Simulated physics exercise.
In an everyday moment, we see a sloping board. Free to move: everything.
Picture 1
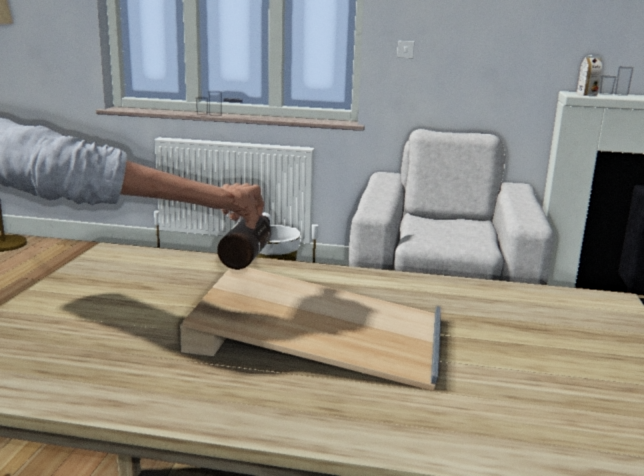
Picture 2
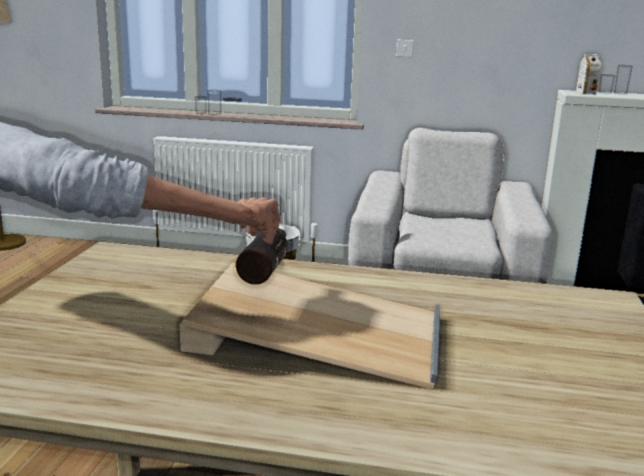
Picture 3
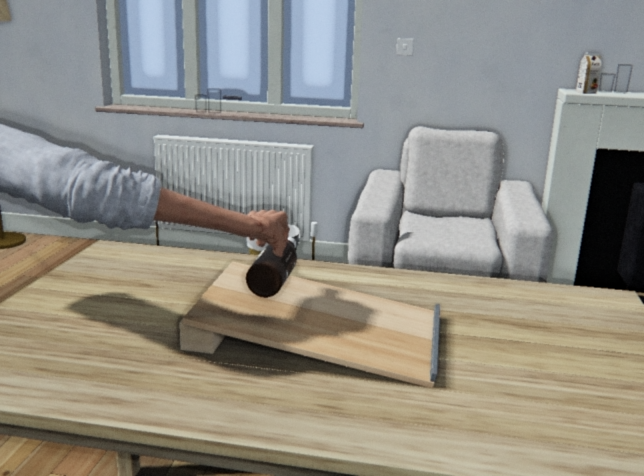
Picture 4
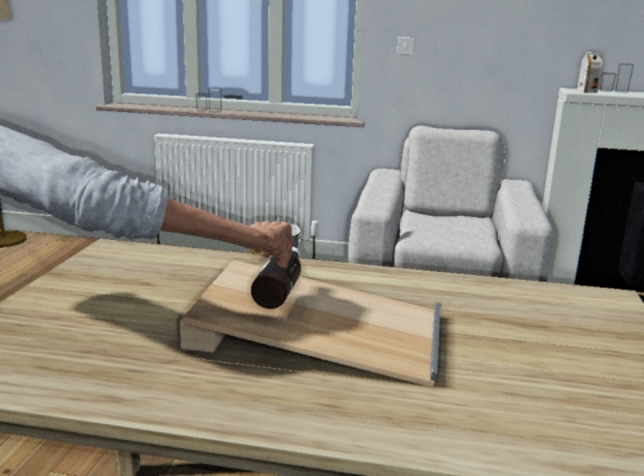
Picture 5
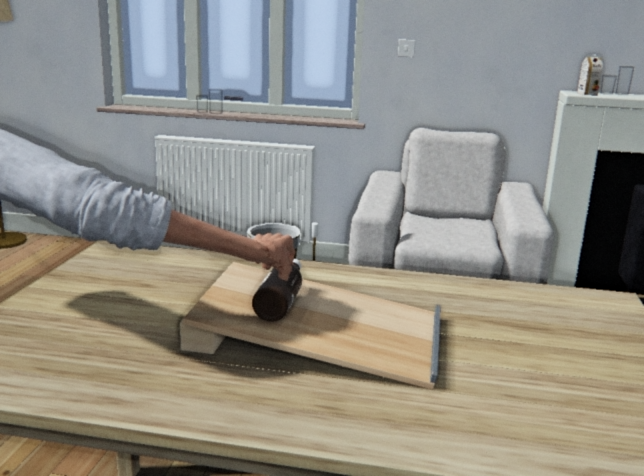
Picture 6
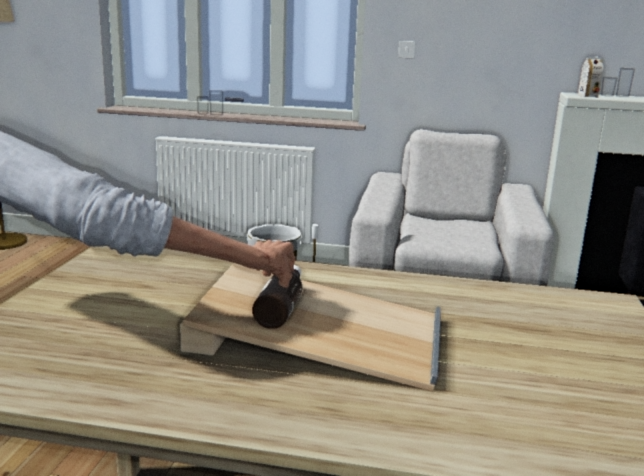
A hand lowers a dark brown bottle on its side onto a sloping wooden board.
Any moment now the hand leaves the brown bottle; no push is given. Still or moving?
Moving.
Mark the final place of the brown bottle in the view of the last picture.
Looks like it settles somewhere around (421, 326).
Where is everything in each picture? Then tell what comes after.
On its way; brown bottle (252, 235), in the first frame.
On its way; brown bottle (268, 249), in the second frame.
On its way; brown bottle (277, 261), in the third frame.
On its way; brown bottle (282, 272), in the fourth frame.
On its way; brown bottle (283, 284), in the fifth frame.
In place under the hand; brown bottle (283, 291), in the sixth frame.
Then, 0.50 s past the last view, brown bottle displaced about its own width near (315, 299).
Then, 0.70 s past the last view, brown bottle displaced well along near (354, 308).
Then, 0.90 s past the last view, brown bottle displaced well along near (409, 322).
Then, 1.20 s past the last view, brown bottle displaced well along near (415, 325).
Finally, moved from the start, brown bottle. Final places as the last picture's camera would see them, brown bottle near (422, 326). The brown bottle slides or rolls down.
